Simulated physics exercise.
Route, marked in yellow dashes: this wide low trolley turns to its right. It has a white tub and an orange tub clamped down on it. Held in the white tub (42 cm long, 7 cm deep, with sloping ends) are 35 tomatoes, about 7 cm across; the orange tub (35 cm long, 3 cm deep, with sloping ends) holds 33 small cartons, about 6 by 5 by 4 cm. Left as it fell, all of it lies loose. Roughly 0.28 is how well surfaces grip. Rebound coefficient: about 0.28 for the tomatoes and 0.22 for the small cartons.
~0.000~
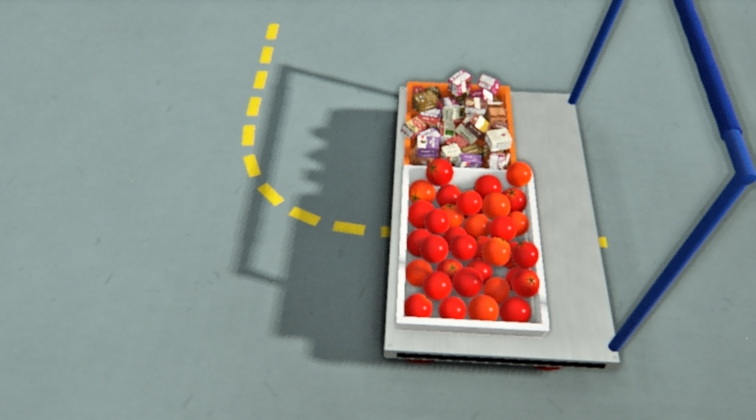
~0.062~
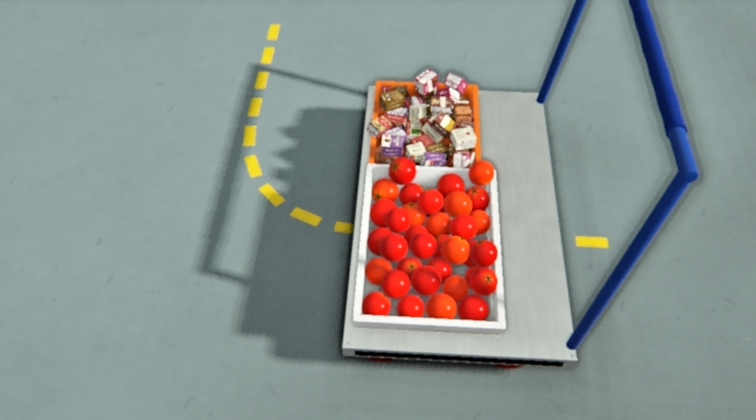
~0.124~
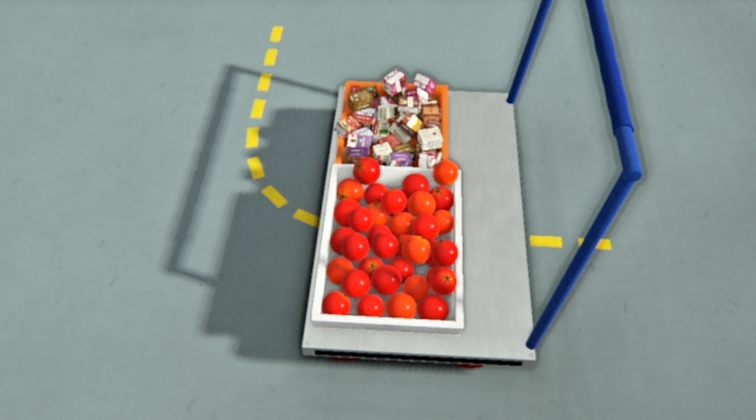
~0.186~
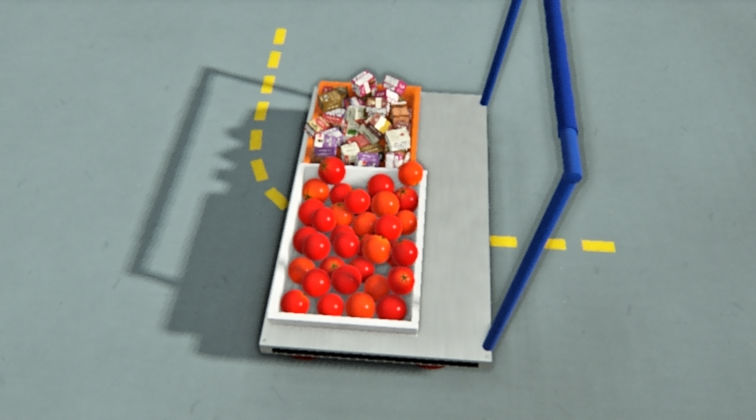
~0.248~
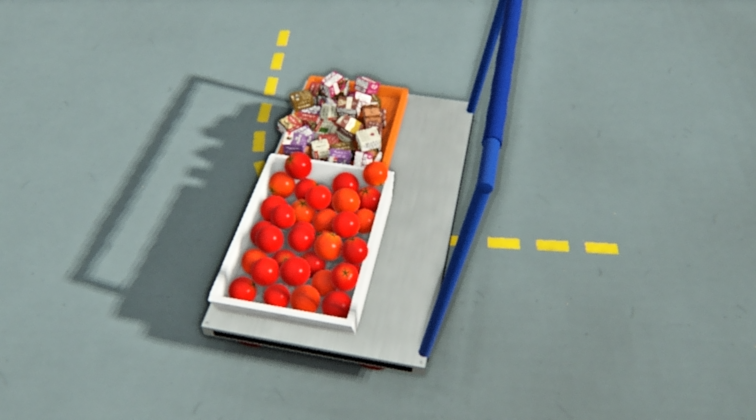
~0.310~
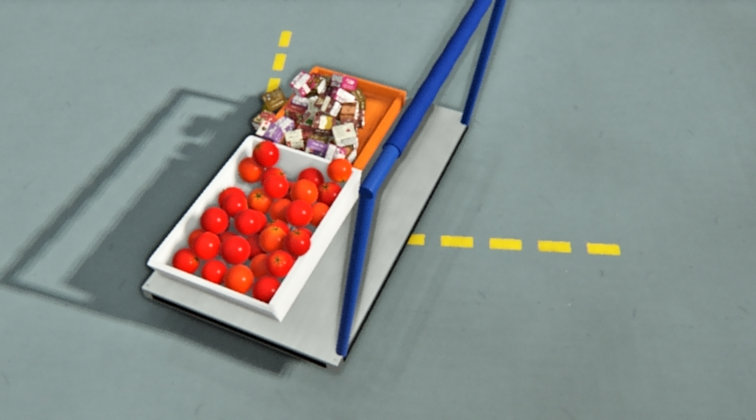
A low grey trolley with a blue handle, carrying a white tub of tomatoes in front of an orange tub of small cartons, slides left across a floor with yellow dashed lines. It then swings clockwise, and the cartons bunch toward the left side of the orange tub, baring its right side.
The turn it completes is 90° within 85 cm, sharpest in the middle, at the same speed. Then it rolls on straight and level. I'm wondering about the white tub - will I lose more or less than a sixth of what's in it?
The spillage surpasses a sixth of the load.
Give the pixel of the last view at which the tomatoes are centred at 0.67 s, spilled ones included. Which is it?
Close to (163, 56).
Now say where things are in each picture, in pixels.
In the first frame (each is followed by its nearest rim corner in this view, unless another is named; the camera pans a little), white tub, (546, 324); orange tub (by its farthest rim corner), (410, 83); 0° round, 0 cm rolled; none out.
In the second frame, white tub, (502, 322); orange tub, (378, 82); 0° round, 10 cm rolled.
In the third frame, white tub, (460, 322); orange tub, (348, 83); 0° round, 20 cm rolled.
In the fourth frame, white tub, (415, 322); orange tub, (322, 83); 1° round, 31 cm rolled.
In the fifth frame, white tub, (350, 320); orange tub, (312, 77); 8° round, 41 cm rolled.
In the sixth frame, white tub, (271, 306); orange tub, (316, 68); 20° round, 51 cm rolled; 2 out, the lowest carton at (264, 121).
After 0.41 s, white tub 34 in, 1 out and orange tub 31 in, 2 out.
After 0.52 s, white tub 31 in, 4 out and orange tub 30 in, 3 out.
After 0.67 s, white tub 27 in, 8 out and orange tub 29 in, 4 out.
When it is over (at 1.12 s), white tub 24 in, 11 out and orange tub 27 in, 6 out. Asked share, 11 of 35, 31 per cent.
